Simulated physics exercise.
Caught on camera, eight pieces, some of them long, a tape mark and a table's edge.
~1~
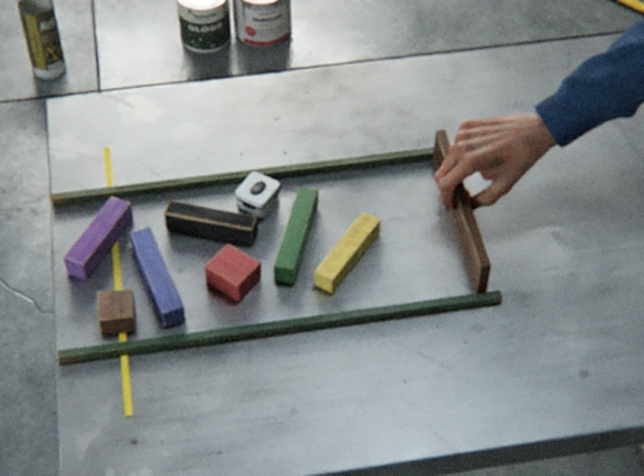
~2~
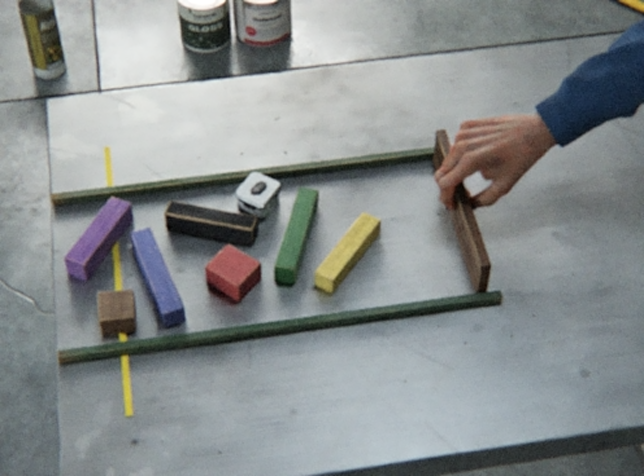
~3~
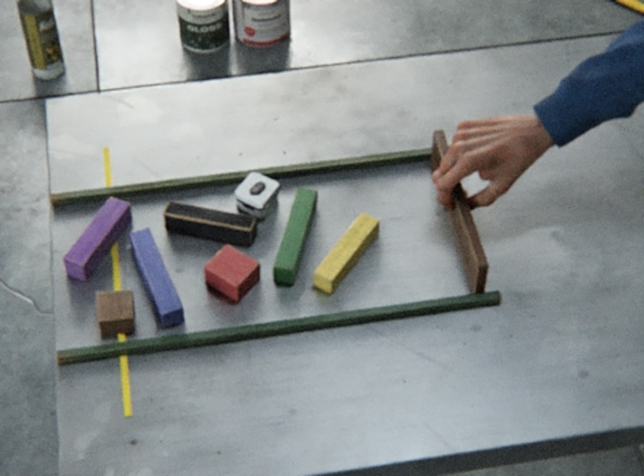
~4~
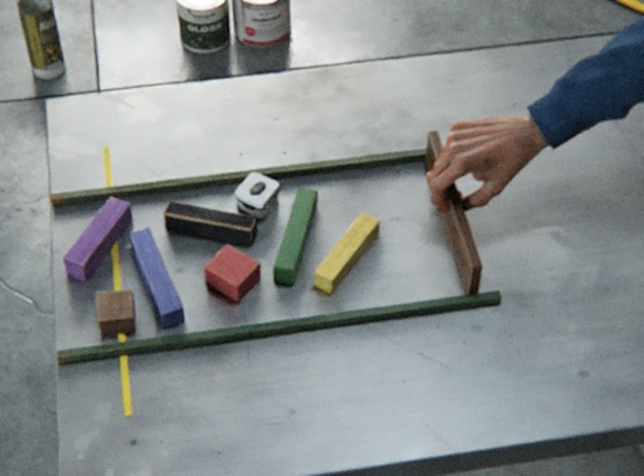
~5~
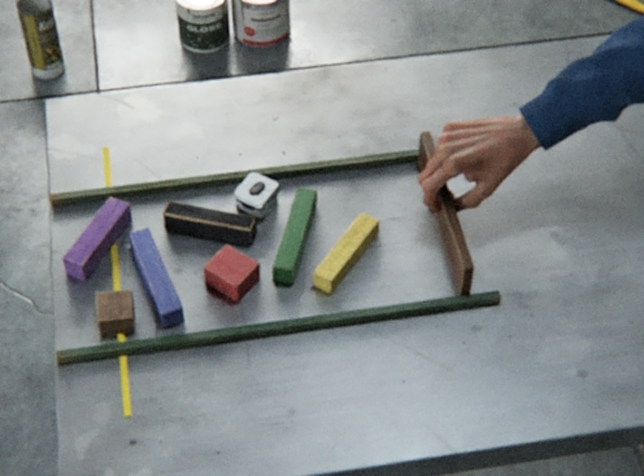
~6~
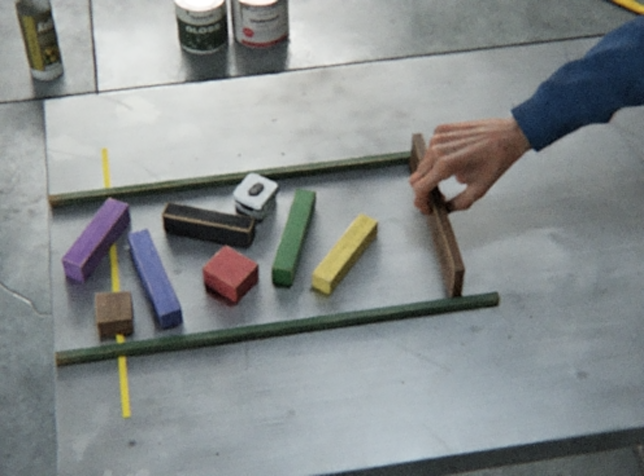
A hand in a blue sleeve slides a brown board slowly leftward between two dark green rails on a grey metal table, seen from above at an angle. Left of the board lie yellow, green, blue and purple bars, a red block, a black stick, a small white case, and a brown block by a yellow tape line. The board moves only a short way, touching none of the pieces, which stay still.
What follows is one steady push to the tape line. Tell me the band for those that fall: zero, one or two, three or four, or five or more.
The number that fall off is three or four.
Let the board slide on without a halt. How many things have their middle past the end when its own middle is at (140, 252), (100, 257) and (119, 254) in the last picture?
Place by place, 3, 5 and 3.
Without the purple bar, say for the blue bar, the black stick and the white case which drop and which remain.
The blue bar comes down; the black stick is kept; the white case holds on.
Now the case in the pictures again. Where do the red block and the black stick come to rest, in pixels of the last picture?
Near (53, 296) and (59, 239).
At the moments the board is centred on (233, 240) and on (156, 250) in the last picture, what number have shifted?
First 7, then 8.
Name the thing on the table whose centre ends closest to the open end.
That is the red block.
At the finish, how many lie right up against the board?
The number is 2.
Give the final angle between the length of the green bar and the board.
Some 0 degrees.
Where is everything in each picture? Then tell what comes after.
Purple bar (99, 238); brown block (117, 312); blue bar (157, 276); board (460, 210); tape (117, 269), in the first frame.
Brown block (117, 312); yellow bar (348, 252), in the second frame.
Blue bar (157, 276); black stick (211, 223), in the third frame.
Purple bar (99, 238); red block (233, 273), in the fourth frame.
Brown block (116, 312); white case (257, 197), in the fifth frame.
Purple bar (97, 239); brown block (115, 313); blue bar (155, 277); board (436, 214); tape (115, 271), in the sixth frame.
A little later, none off yet; purple bar at rest near (97, 239); brown block at rest near (115, 313); blue bar at rest near (155, 277).
Next, none off yet; purple bar shifted a little near (83, 235); brown block shifted a little near (99, 315); blue bar shifted a little near (125, 281).
When it is over, the number that fall off is three or four; down, blue bar, brown block and purple bar.
